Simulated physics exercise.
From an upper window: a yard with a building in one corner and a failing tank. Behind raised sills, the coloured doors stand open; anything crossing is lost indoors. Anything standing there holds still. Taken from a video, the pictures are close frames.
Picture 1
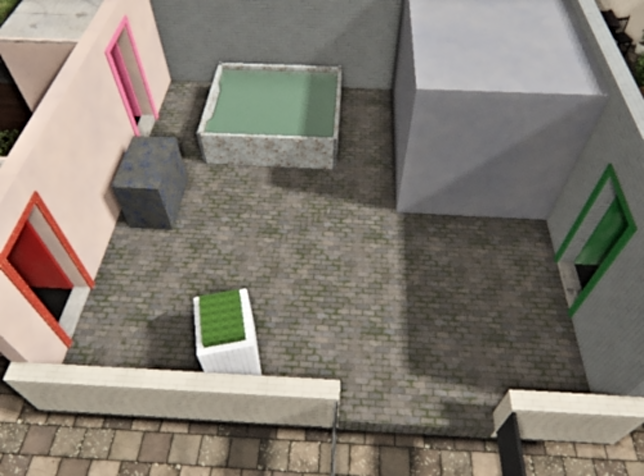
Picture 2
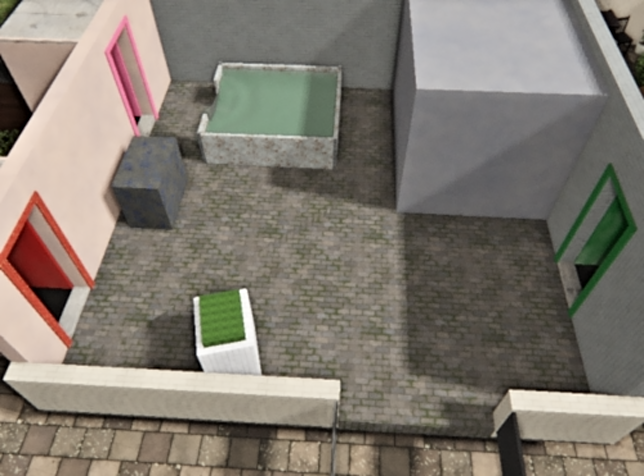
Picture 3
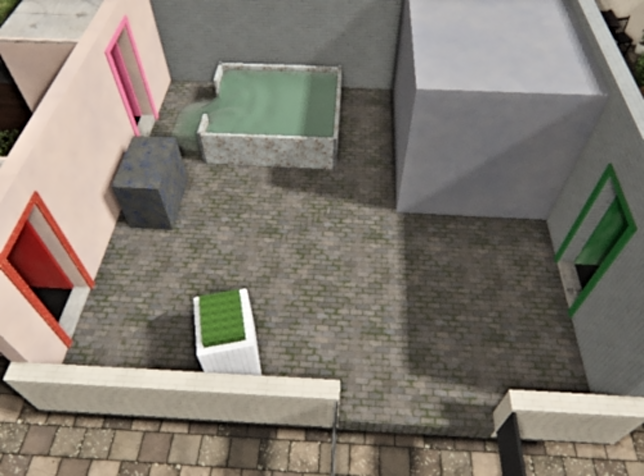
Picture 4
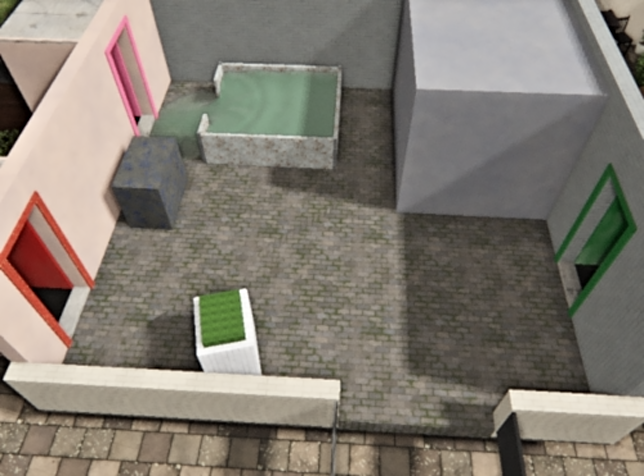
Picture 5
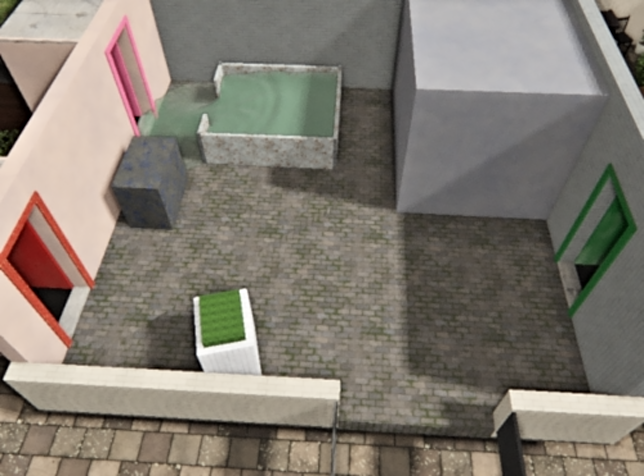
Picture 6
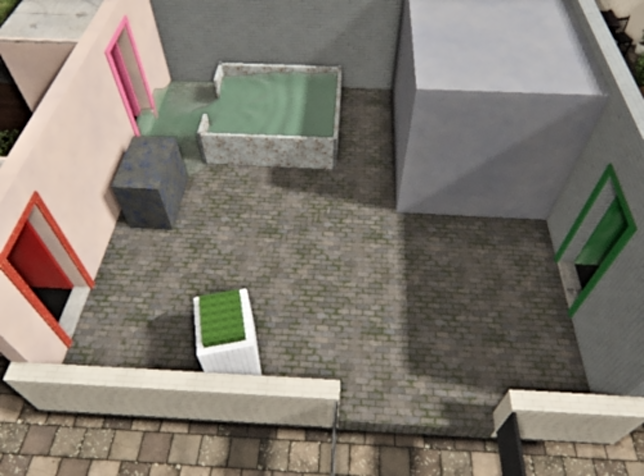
A walled tank opens at its left side and green water spreads toward the pink doorway.
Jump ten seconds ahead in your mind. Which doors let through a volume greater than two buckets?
Checking each one: The pink door lets through more; the red door lets through less or just two; the green door lets through less or just two.
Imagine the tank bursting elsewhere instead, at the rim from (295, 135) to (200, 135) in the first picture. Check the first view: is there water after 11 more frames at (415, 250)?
There: Clear.
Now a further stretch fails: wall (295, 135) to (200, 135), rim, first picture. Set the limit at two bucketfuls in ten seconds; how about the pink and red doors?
Note: Pink door misses the line, red door crosses the line.
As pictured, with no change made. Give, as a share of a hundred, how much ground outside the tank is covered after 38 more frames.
Close to 55 in a hundred, I think.
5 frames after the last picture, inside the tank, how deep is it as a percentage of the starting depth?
My reading: Near 76 %.
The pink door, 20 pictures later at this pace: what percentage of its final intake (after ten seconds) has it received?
It would be roughly 70 percent of the ten-second total.
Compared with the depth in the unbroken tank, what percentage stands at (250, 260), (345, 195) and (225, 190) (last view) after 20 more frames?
Some 0, 0 and 2 in a hundred.
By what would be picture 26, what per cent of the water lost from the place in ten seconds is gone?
Near 60 in a hundred.
A moment on, water covers 10 % of the floor; the pink door far over two buckets in, the red door not reached, the green door not reached.
Next, water covers 15 % of the floor; the pink door far over two buckets in, the red door wet at the sill, nothing in, the green door not reached.
Then, water covers 30 % of the floor; the pink door far over two buckets in, the red door wet at the sill, nothing in, the green door not reached.
Later, water covers 55 % of the floor; the pink door far over two buckets in, the red door wet at the sill, nothing in, the green door not reached.
In the end, water covers 90 % of the floor; the pink door far over two buckets in, the red door wet at the sill, nothing in, the green door wet at the sill, nothing in.
